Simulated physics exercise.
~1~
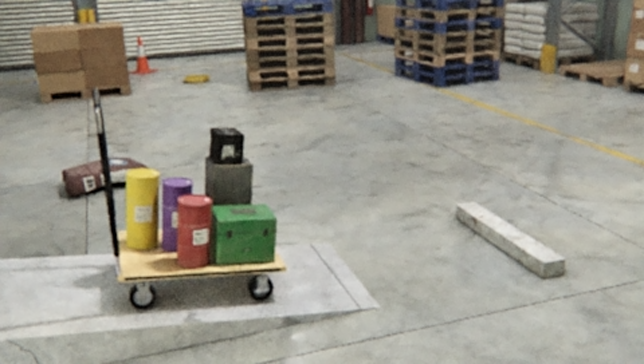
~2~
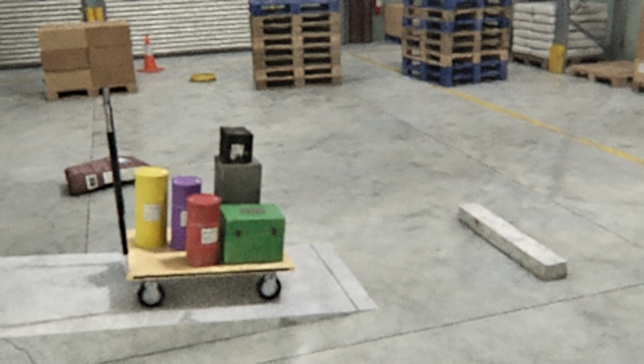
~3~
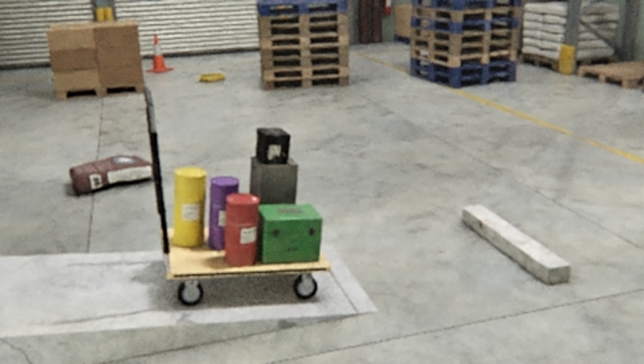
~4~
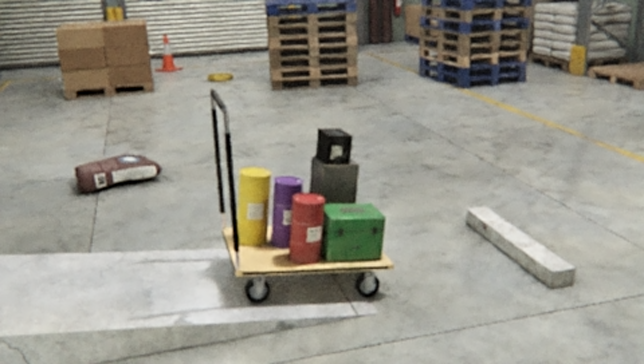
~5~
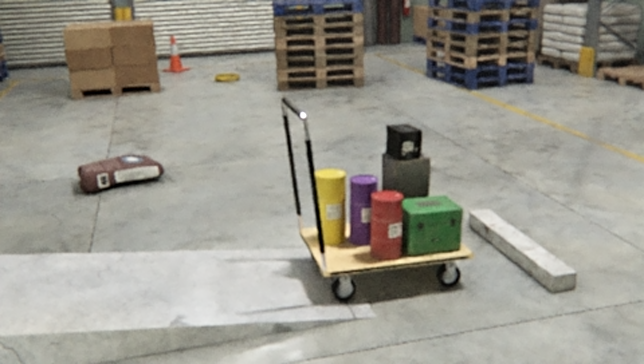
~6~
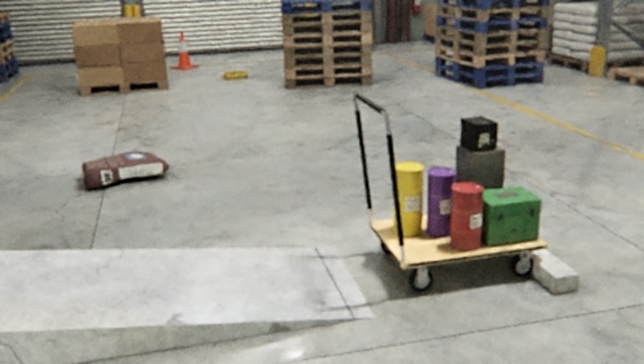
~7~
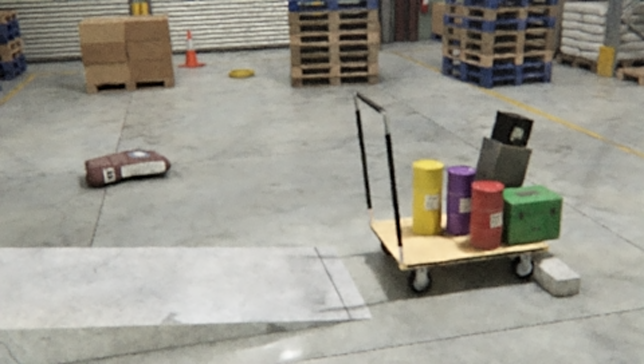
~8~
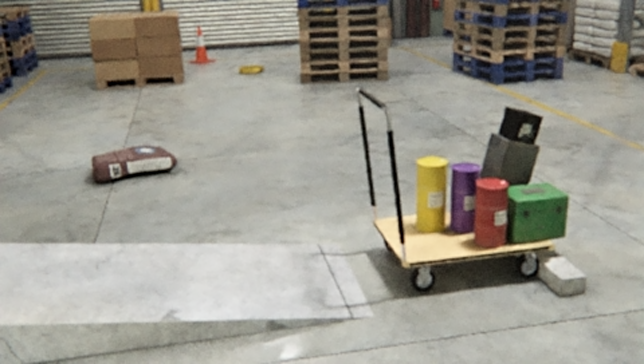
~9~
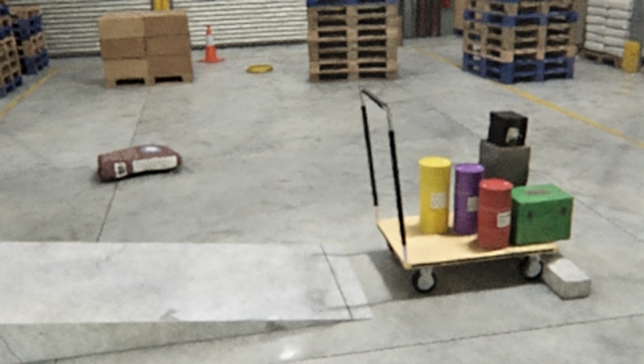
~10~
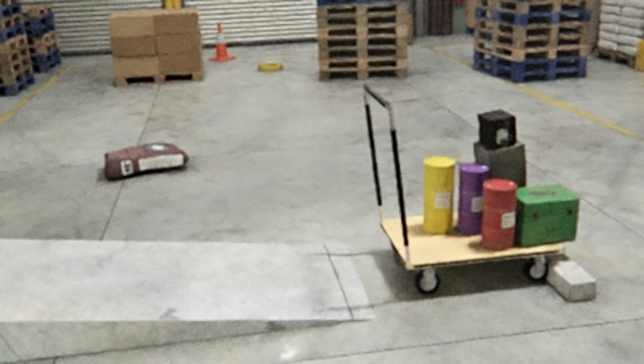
Loaded trolley rolling right off a ramp and stopping against a kerb, its stacked boxes tipping then rocking back, everything staying aboard.
